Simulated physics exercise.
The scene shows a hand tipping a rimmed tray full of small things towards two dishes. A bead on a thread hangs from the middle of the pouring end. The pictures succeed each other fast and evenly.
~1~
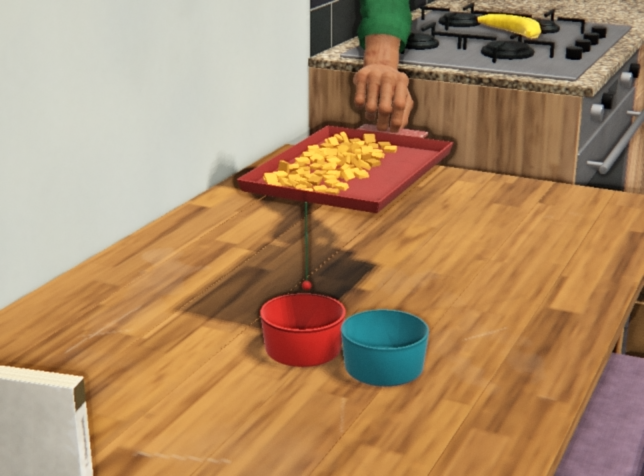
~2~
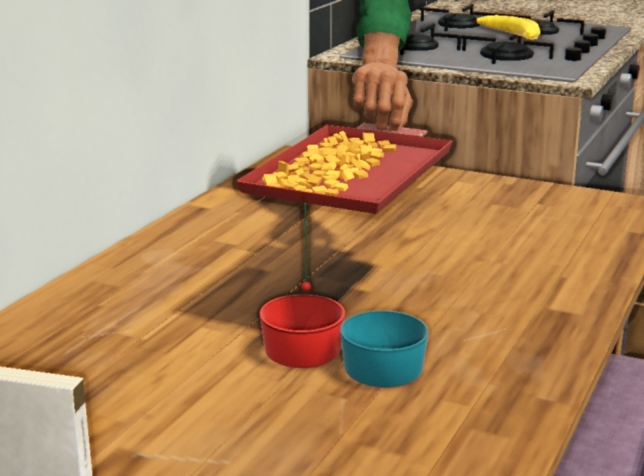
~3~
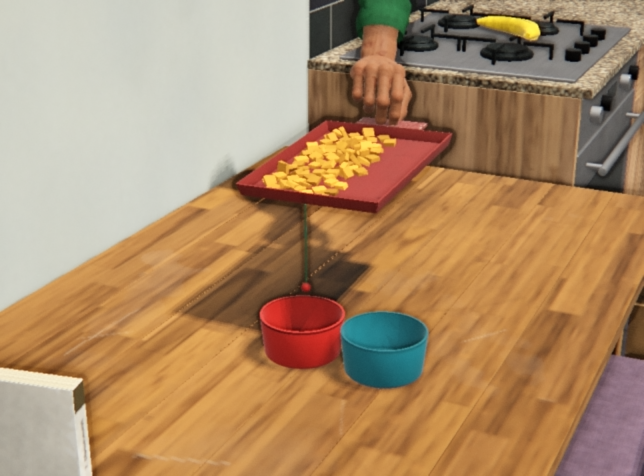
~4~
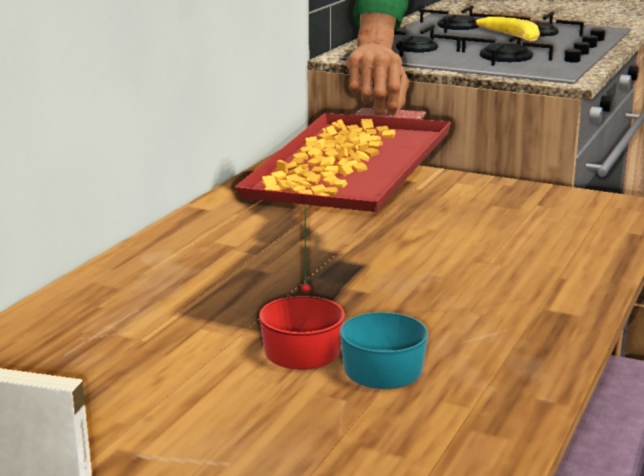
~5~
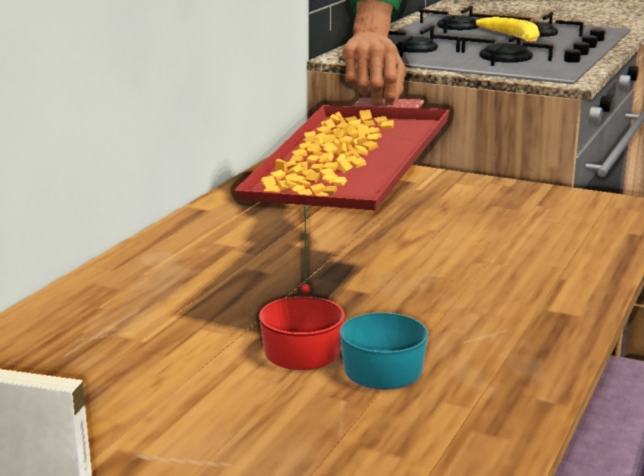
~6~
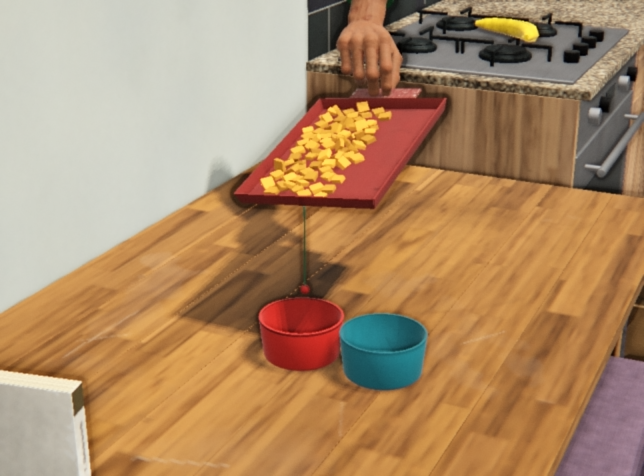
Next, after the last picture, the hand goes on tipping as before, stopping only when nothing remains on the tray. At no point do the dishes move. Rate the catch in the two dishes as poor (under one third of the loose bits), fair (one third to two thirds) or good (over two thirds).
Poor.
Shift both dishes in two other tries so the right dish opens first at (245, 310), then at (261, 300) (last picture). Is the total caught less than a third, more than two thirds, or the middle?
Try one: The middle third. Try two: Beyond two thirds.
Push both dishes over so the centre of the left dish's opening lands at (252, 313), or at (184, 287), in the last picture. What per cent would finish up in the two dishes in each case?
It comes to near 40 per cent the first time and near 80 per cent the second time.
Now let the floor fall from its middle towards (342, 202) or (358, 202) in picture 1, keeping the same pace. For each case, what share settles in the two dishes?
80 % and 70 %, roughly.
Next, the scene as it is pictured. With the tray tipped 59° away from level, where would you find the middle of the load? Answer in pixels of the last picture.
The middle of the pieces sits at roughly (278, 153).
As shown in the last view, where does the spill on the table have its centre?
At about (230, 333).
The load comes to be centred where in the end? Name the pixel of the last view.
Near pixel (231, 332).
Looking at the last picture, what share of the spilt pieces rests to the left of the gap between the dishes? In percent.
Left share: Close to 100 %.
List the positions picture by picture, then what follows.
Corners of the pouring end at (242, 179) and (377, 200), level; middle of the load at (334, 162), small crackers; left dish at (284, 345); right dish at (368, 364); bead on its thread at (307, 286), in the first frame.
Corners of the pouring end at (241, 180) and (376, 201), level; middle of the load at (334, 162), in the second frame.
Corners of the pouring end at (241, 183) and (376, 201), tipped barely, lowest at the left corner; middle of the load at (334, 159), in the third frame.
Corners of the pouring end at (240, 186) and (375, 199), tipped a little, lowest at the left corner; middle of the load at (333, 155), in the fourth frame.
Corners of the pouring end at (239, 189) and (374, 198), tipped a little, lowest at the left corner; middle of the load at (331, 150), in the fifth frame.
Corners of the pouring end at (238, 192) and (372, 197), tipped clearly, lowest at the left corner; middle of the load at (330, 146); left dish at (283, 349); right dish at (366, 367), in the sixth frame.
Soon after the last picture, tray tipped steeply; all on the tray.
A little later, tray tipped right over; a small part on the tray; a small part in the left dish; about two thirds outside both; about a quarter in the air.
Later still, tray tipped past a quarter turn; a small part in the left dish; nearly all outside both.
At rest, tray tipped past a quarter turn; none in the right dish; a small part in the left dish; nearly all outside both.
